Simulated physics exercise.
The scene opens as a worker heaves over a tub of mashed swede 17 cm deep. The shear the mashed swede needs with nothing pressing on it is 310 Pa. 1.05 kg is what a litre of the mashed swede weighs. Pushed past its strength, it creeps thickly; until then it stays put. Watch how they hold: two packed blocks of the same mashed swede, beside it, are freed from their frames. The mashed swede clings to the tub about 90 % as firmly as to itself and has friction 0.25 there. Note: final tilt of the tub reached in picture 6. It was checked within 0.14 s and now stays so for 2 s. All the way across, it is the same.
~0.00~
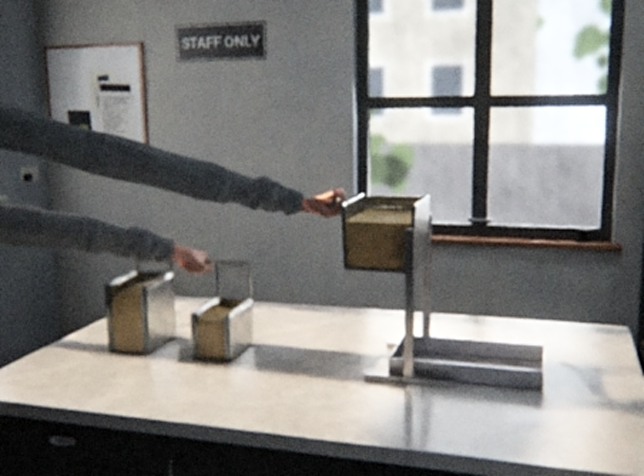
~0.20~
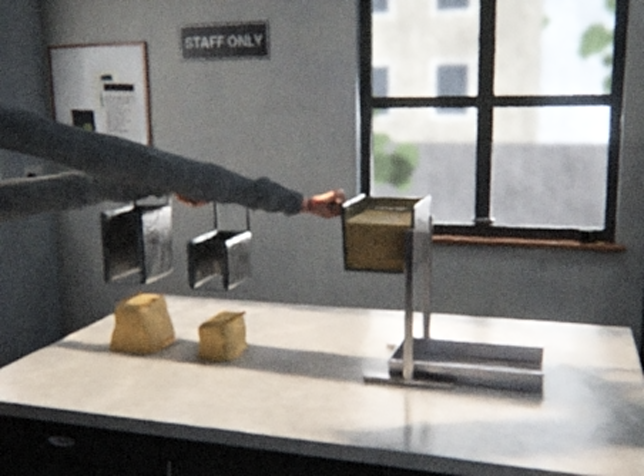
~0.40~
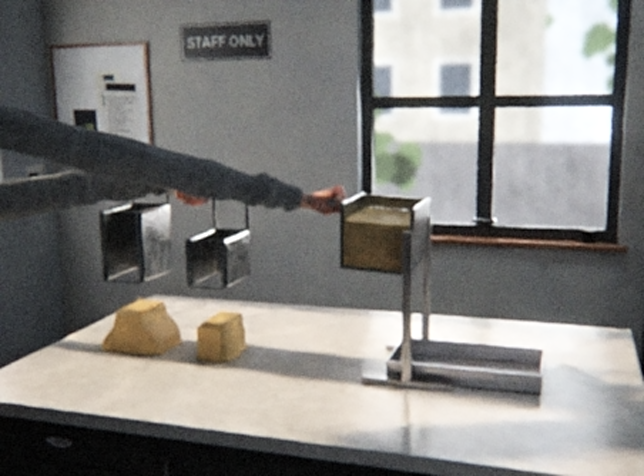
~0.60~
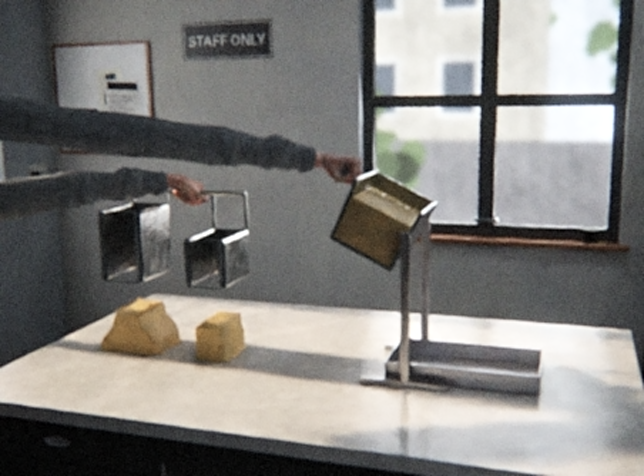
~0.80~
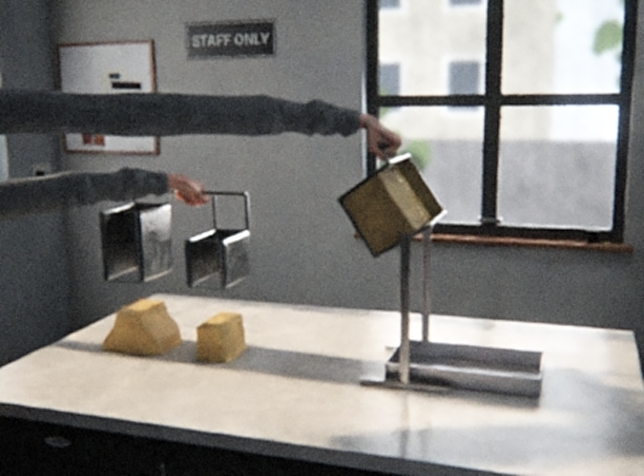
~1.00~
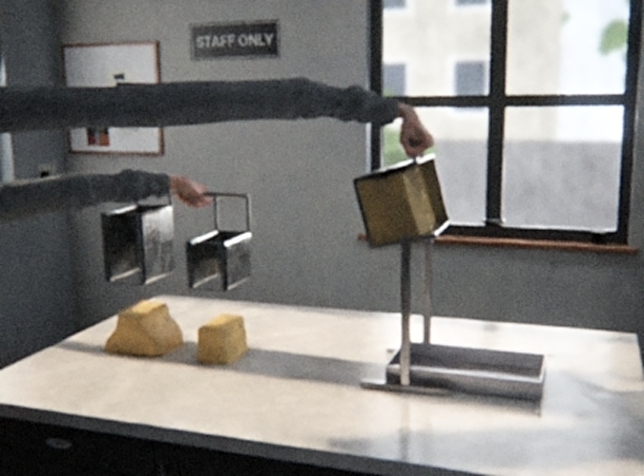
Hands lift metal holders off two yellowish blocks, the larger sags, and a tub is tilted.
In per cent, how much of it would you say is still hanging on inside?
I would say around 100 percent.
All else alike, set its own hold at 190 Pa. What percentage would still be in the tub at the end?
In that case close to 75 in a hundred.
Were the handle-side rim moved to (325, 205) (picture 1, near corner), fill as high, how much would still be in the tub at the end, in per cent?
Around 75 percent would still be in the tub at the end.
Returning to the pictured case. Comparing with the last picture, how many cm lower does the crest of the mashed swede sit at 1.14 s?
About 1 cm.
After 1.14 s, the tub is at 76 degrees and holds 100 %.
After 1.31 s, the tub is at 76 degrees and holds 100 %.
After 1.48 s, the tub is at 76 degrees and holds 100 %.
After 1.65 s, the tub is at 76 degrees and holds 100 %.
After 3.00 s, the tub is at 76 degrees and holds 100 %.
